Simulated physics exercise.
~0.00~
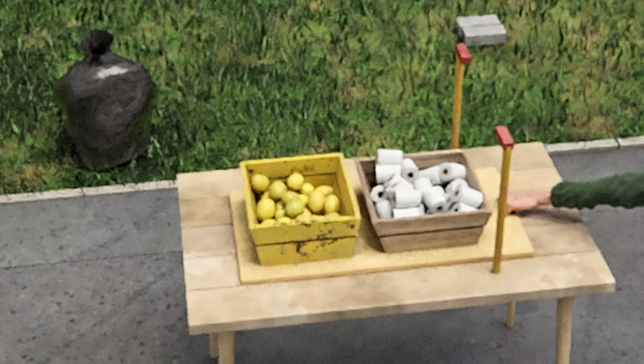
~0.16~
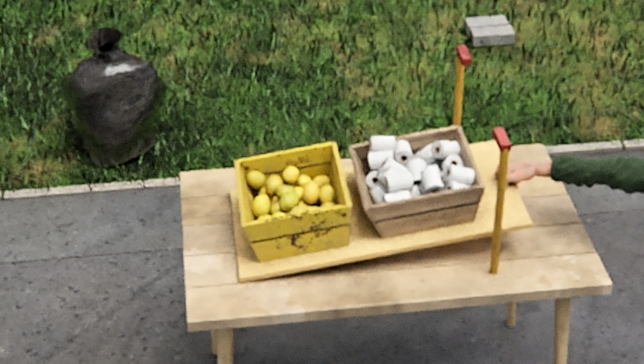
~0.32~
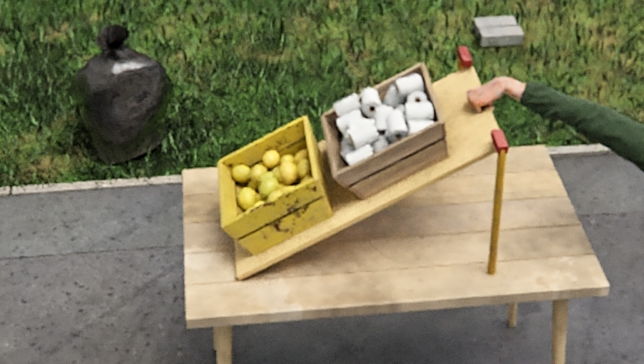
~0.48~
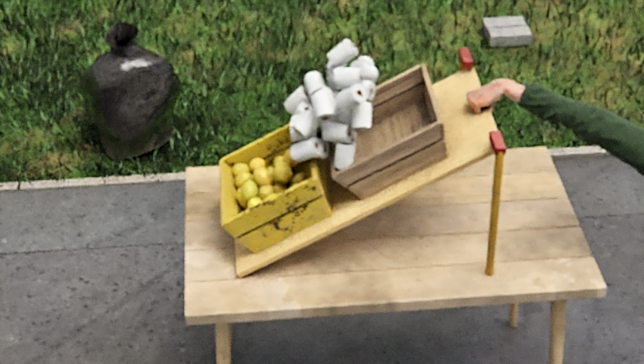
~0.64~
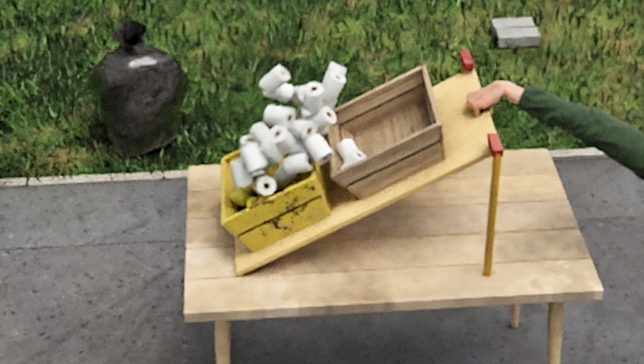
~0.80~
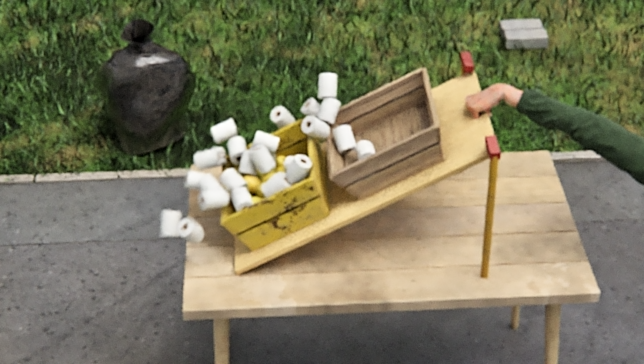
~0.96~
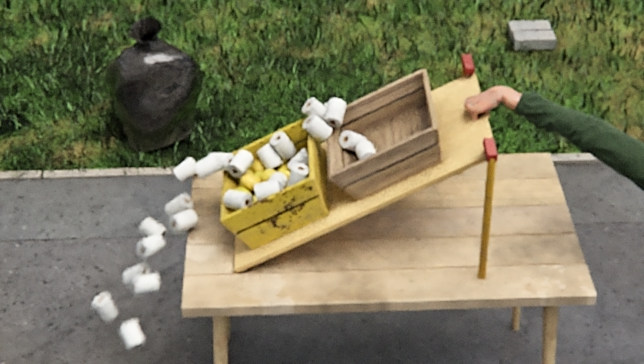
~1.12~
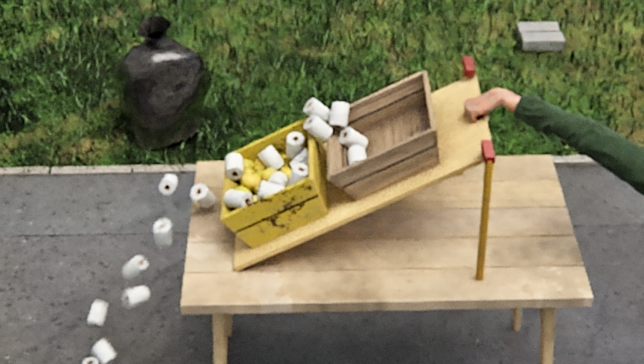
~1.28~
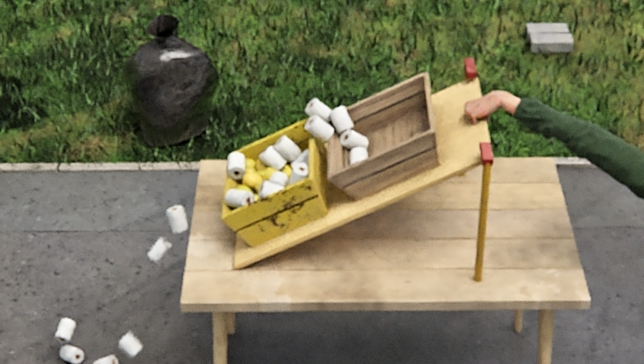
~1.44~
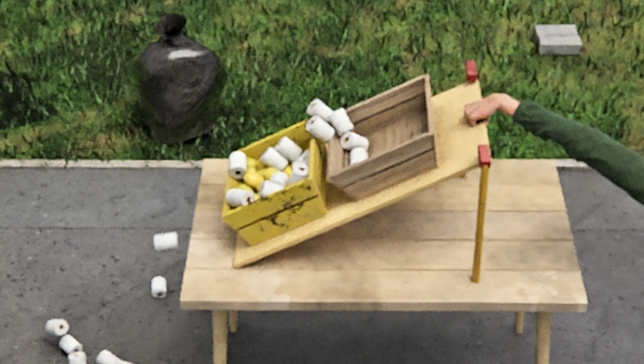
A hand tilts a board, flinging most paper rolls into the yellow crate and onto the ground.
